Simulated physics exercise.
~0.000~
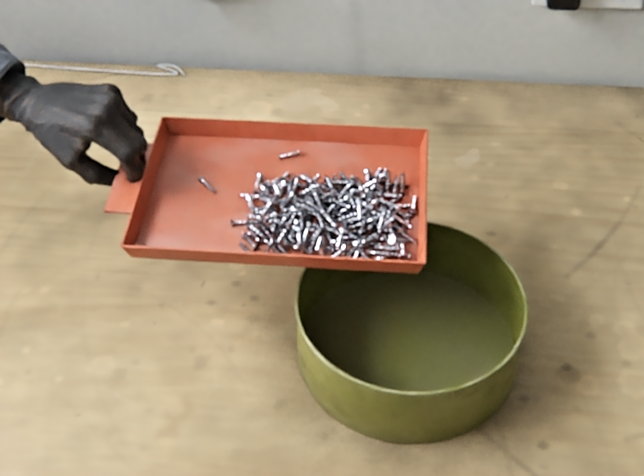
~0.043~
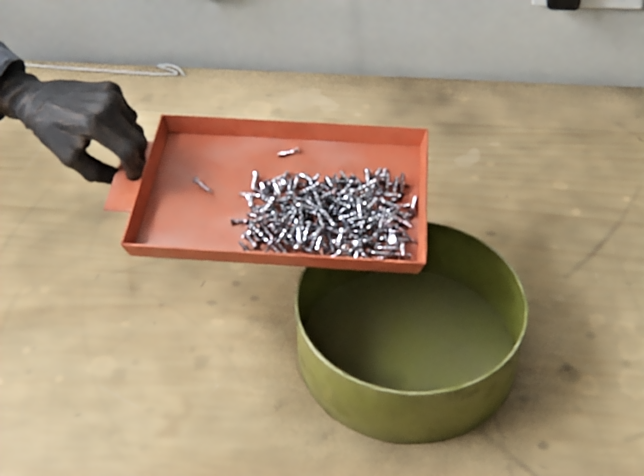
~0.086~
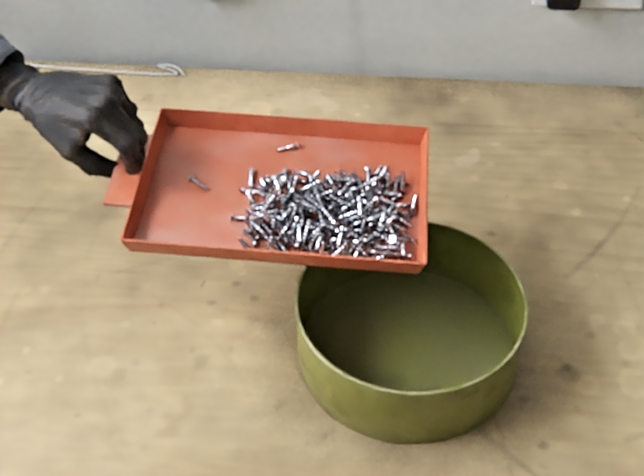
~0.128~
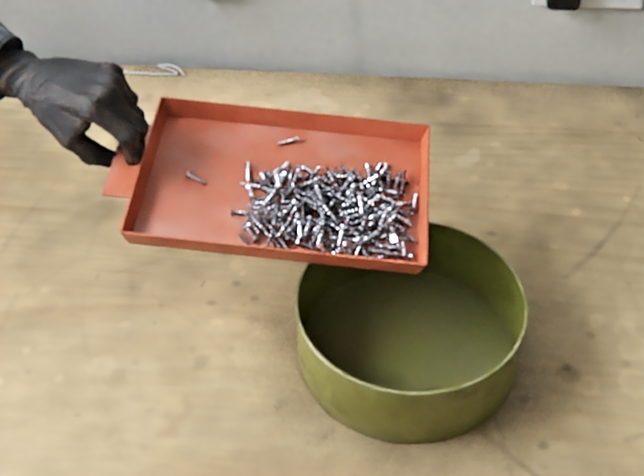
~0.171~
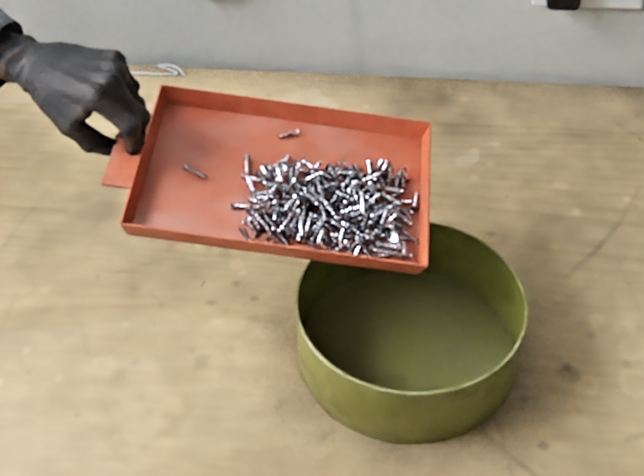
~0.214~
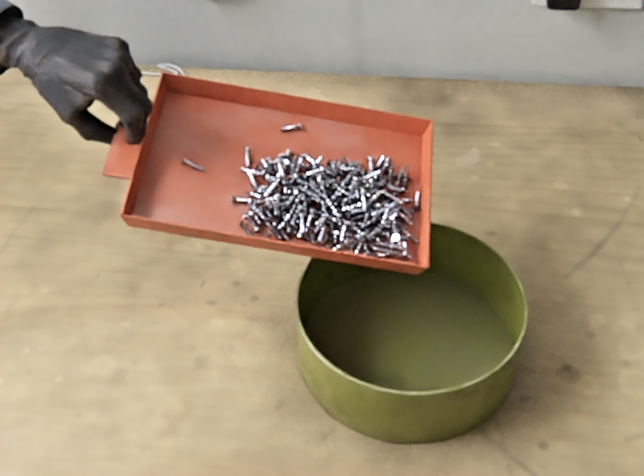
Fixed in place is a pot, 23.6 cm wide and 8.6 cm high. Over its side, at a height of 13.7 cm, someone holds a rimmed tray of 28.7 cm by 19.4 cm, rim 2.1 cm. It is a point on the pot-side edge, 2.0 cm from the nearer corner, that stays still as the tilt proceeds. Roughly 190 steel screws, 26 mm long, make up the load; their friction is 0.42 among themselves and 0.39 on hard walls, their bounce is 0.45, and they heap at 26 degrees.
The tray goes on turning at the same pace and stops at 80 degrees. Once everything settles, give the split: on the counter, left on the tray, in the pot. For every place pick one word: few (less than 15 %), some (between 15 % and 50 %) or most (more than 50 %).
Counter gets few, left on the tray gets few, pot gets most.
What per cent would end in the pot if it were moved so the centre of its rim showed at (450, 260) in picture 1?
Roughly 95 per cent.
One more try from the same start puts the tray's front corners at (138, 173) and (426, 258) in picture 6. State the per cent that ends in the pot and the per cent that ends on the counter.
Pot 60; counter 35.
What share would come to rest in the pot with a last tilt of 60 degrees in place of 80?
Around 50 in a hundred.
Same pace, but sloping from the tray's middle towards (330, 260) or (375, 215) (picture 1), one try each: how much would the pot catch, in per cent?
First try: Around 100 percent; second try: Around 90 percent.
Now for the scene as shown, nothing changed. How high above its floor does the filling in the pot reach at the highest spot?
Measured height: Approx. 3.0 cm.
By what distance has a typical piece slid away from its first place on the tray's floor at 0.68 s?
Displacement on the tray: Roughly 3 cm.
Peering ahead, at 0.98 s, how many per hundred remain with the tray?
Some 95 per cent of the load.
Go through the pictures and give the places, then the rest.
Tray tilt 0 degrees, front corners at (128, 242) and (419, 258); middle of the pieces at (329, 212); pot at (411, 300), in the first picture.
Tray tilt 1 degrees, front corners at (128, 240) and (419, 258); middle of the pieces at (329, 212), in the second picture.
Tray tilt 2 degrees, front corners at (128, 235) and (420, 258); middle of the pieces at (329, 209), in the third picture.
Tray tilt 5 degrees, front corners at (128, 228) and (420, 259), lowest corner right front; middle of the pieces at (330, 206), in the fourth picture.
Tray tilt 8 degrees, front corners at (128, 220) and (421, 260), lowest corner right front; middle of the pieces at (330, 203), in the fifth picture.
Tray tilt 11 degrees, front corners at (128, 211) and (422, 261), lowest corner right front; middle of the pieces at (332, 199); pot at (411, 300). The tray's pace is about 70 degrees a second, in the sixth picture.
After 0.68 s, tilt 44 degrees; the tray holds 100 %, the pot 0 %.
After 0.98 s, tilt 66 degrees; the tray holds 95 %, the pot 0 %.
After 1.39 s, tilt 80 degrees; the tray holds 15 %, the pot 75 %.
At rest (2.1 s), counter 0 %, tray 5 %, pot 95 %.
